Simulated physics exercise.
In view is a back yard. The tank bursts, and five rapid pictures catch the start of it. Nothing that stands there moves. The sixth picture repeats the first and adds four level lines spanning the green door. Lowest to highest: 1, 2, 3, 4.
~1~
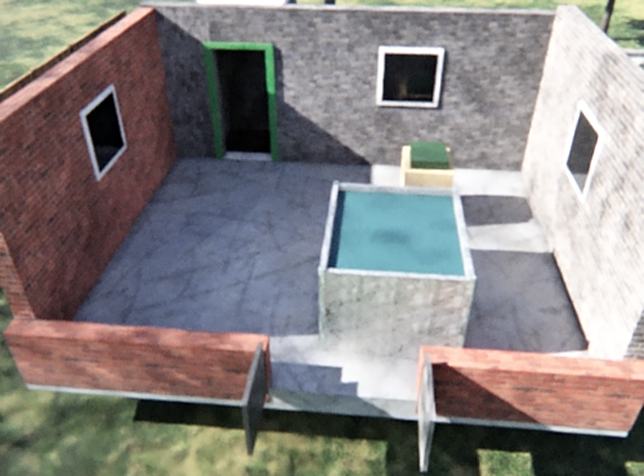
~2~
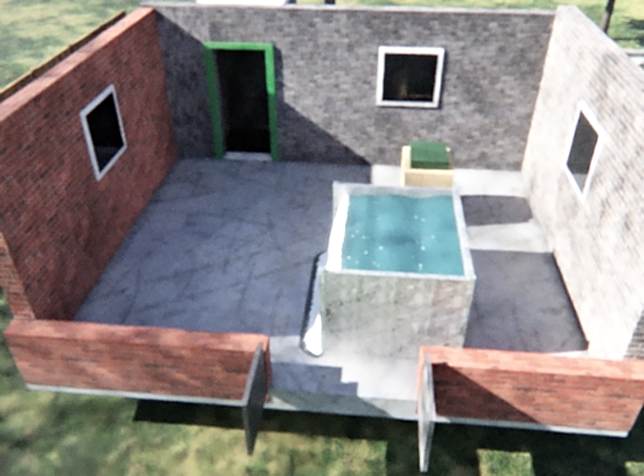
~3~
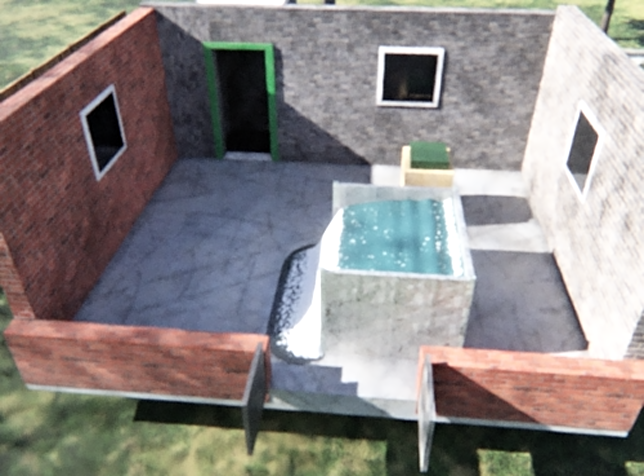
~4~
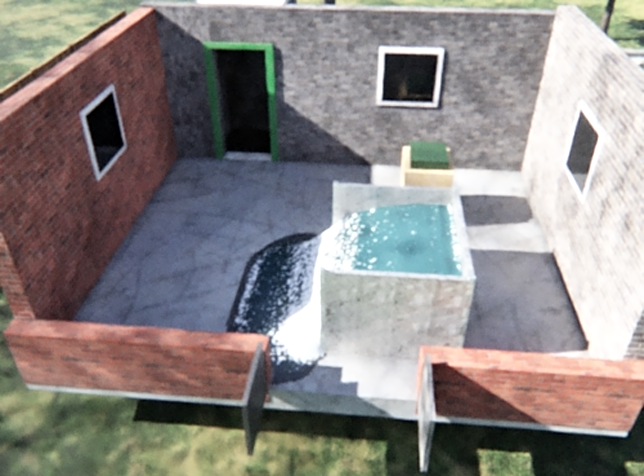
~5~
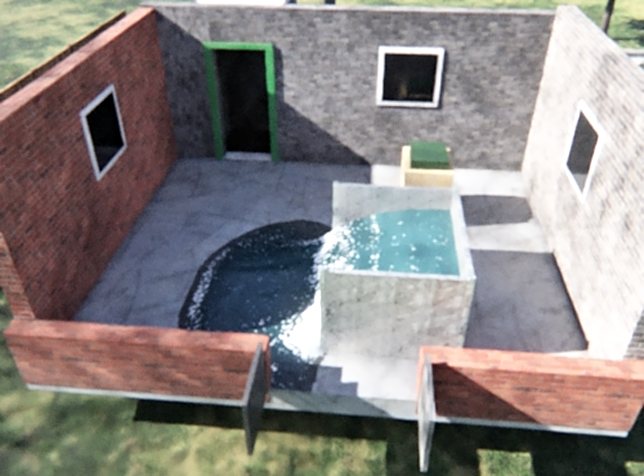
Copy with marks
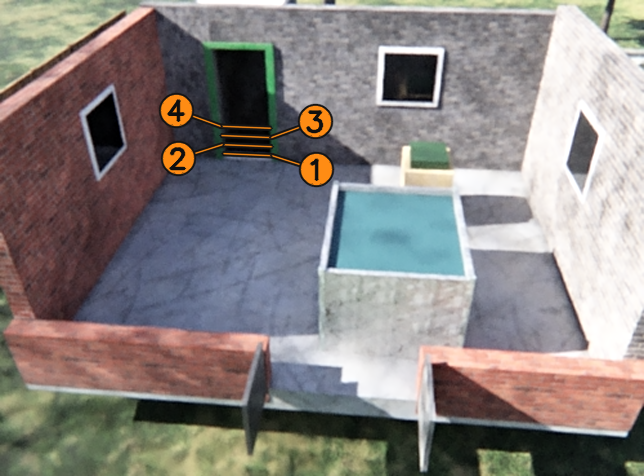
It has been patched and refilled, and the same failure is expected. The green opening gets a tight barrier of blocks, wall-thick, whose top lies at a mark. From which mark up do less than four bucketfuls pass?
Choose 2.
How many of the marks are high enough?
Three.
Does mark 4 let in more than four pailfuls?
No, that is safe.
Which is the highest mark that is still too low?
That would be 1.
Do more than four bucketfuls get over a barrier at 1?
Yes, it does.
In orange, 1 at (247, 154); 2 at (247, 145); 3 at (246, 136); 4 at (245, 127); from the bottom up 1, 2, 3, 4.
Choosing 1, about 15 bucketfuls get in.
Choosing 2, a splash gets over, under a bucket.
Choosing 3, nothing gets over.
Choosing 4, nothing gets over.
